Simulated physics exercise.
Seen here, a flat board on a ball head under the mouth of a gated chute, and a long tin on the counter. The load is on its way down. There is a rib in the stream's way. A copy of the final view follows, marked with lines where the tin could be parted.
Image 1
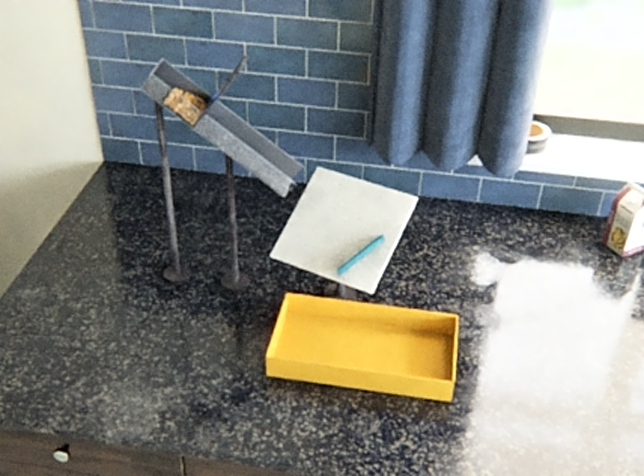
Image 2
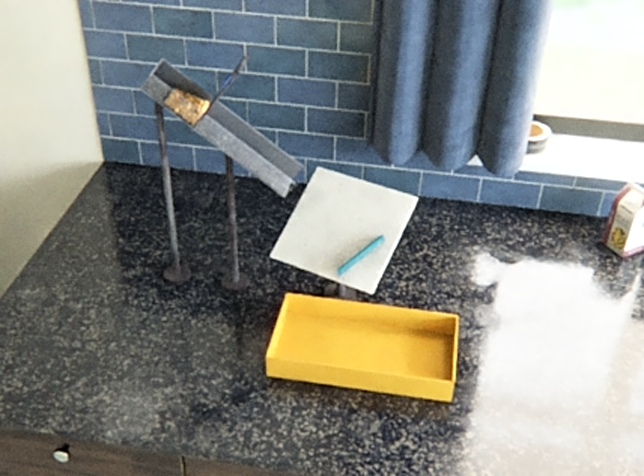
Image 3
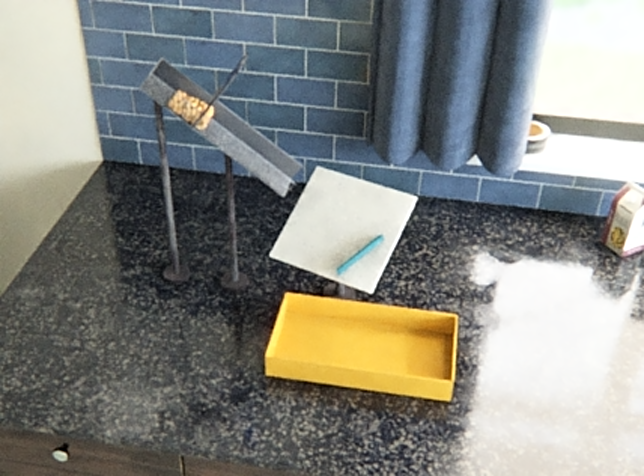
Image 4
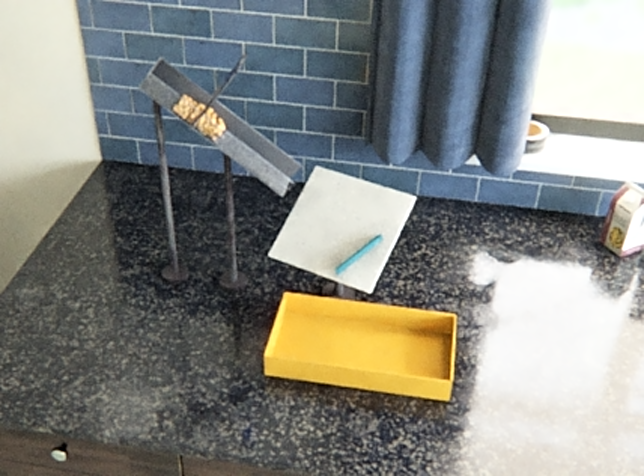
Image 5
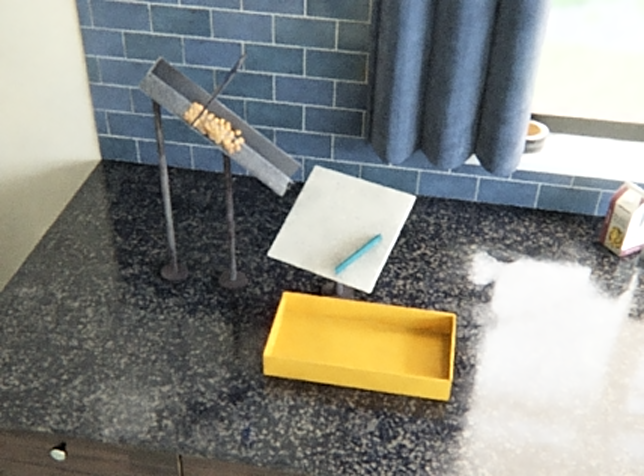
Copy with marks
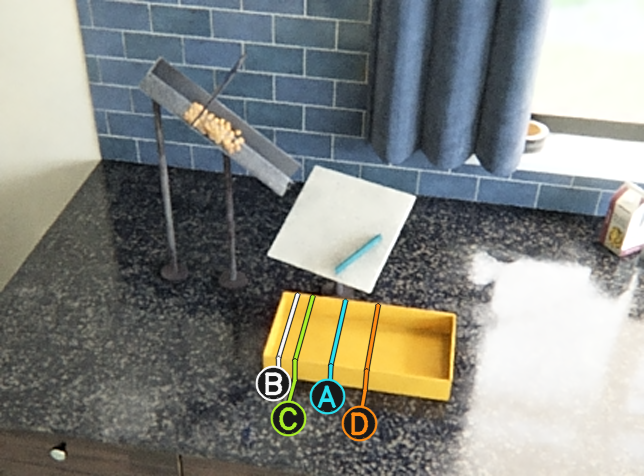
On a dark speckled countertop against blue tiles, round wooden beads rest high in a sloping grey chute, then slide partway down it to the right, while the tilted white board with a teal rib and the empty yellow tin stay still.
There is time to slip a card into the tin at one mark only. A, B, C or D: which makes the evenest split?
Line C.
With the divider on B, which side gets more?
The right side.
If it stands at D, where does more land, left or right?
More lands on the left.
On the marked copy, line A crosses the front rim at (331, 364); line B crosses the front rim at (278, 357); line C crosses the front rim at (295, 359); line D crosses the front rim at (366, 369).
If A is chosen, of what is caught, most on the left of the divider, a small part on the right.
If B is chosen, of what is caught, a small part on the left of the divider, nearly all on the right.
If C is chosen, of what is caught, about two thirds on the left of the divider, about a third on the right.
If D is chosen, of what is caught, nearly all on the left of the divider, a small part on the right.
